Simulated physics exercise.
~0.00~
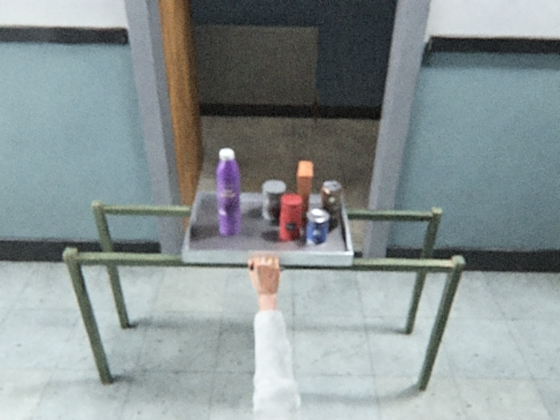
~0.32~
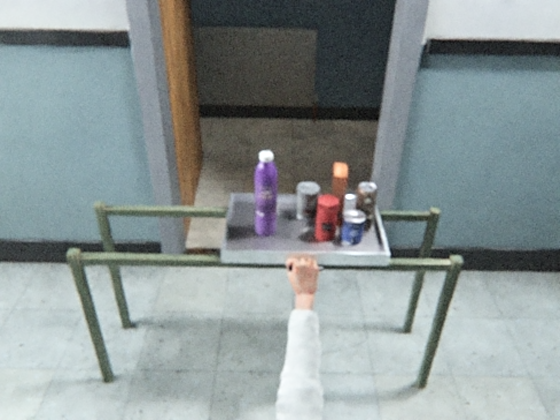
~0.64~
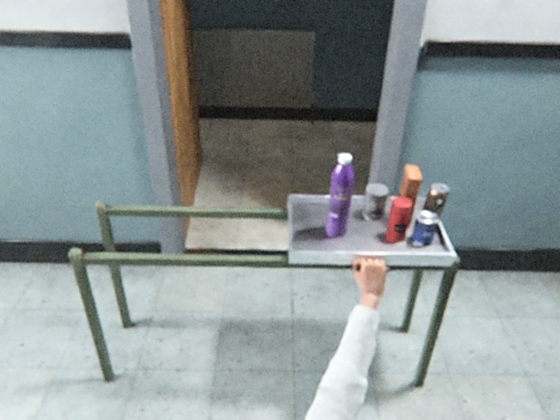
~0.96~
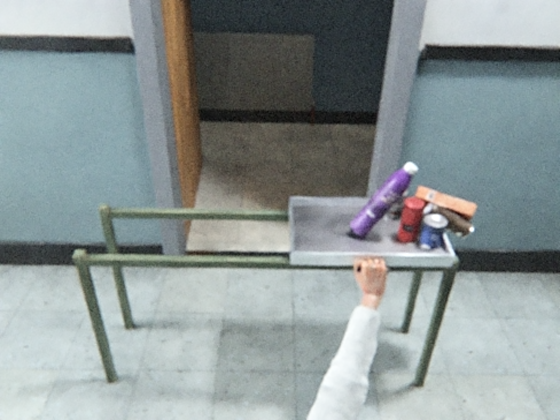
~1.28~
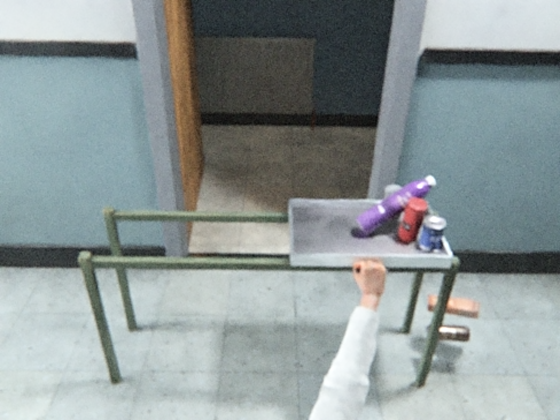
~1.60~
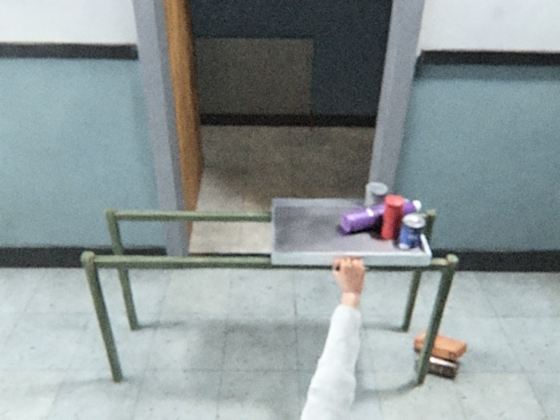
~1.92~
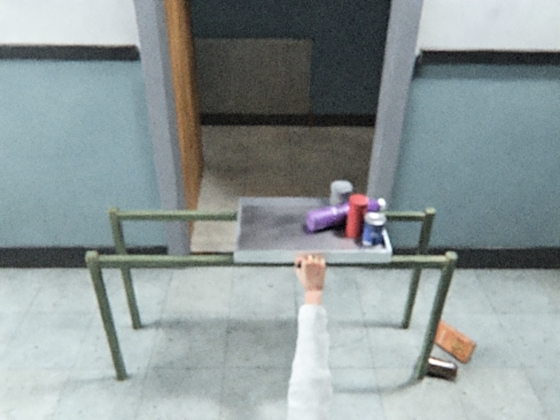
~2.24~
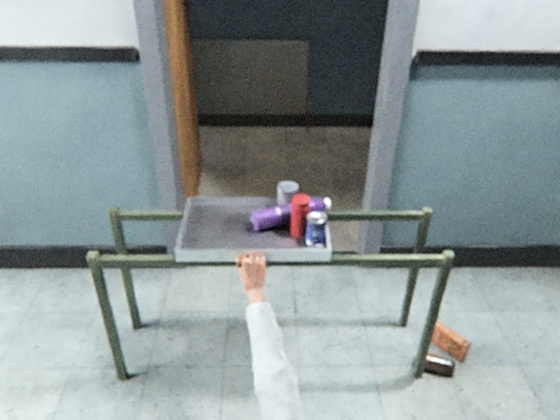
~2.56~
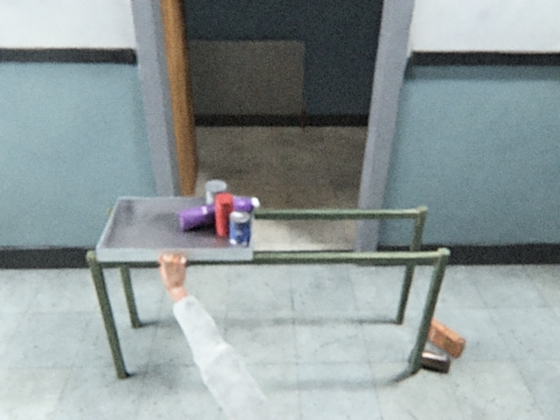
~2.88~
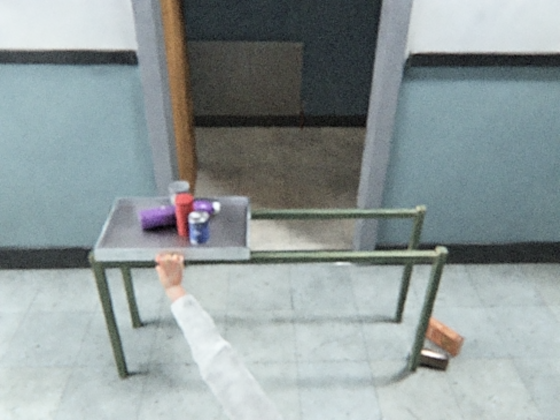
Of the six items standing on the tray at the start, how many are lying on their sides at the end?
Three of them end up on their sides, namely the purple bottle on the tray and the orange packet and brown can on the floor.
